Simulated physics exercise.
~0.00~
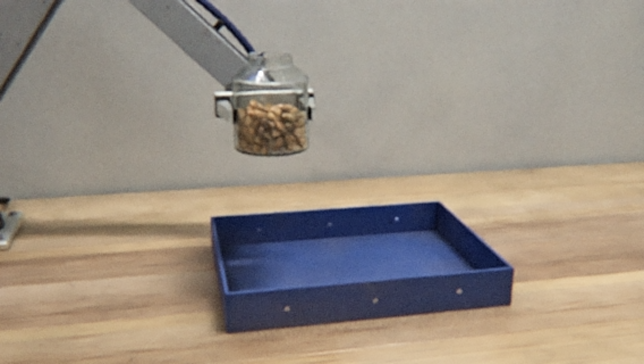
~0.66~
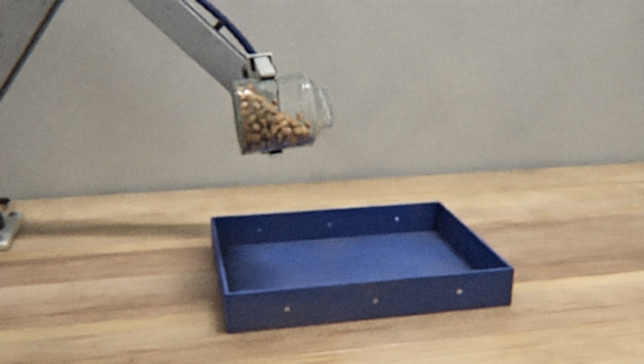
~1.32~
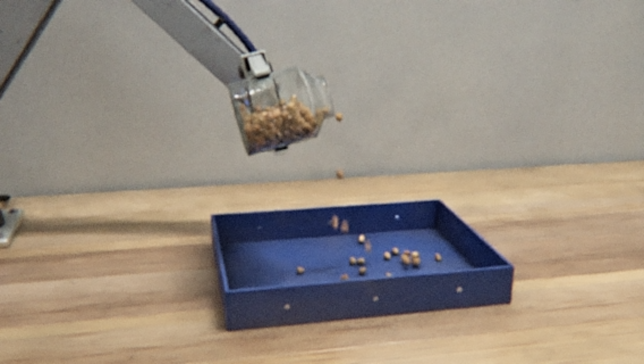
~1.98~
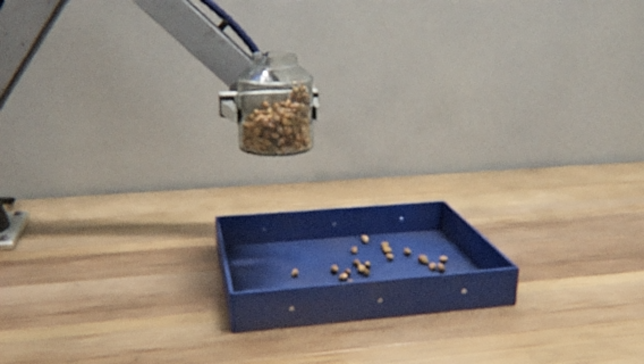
On a wooden tabletop against a grey wall, a robot arm tipped a clear jar of dried beans onto its side over a blue tray, spilling a small scattering into it, then turned the jar upright with most of the beans still inside.
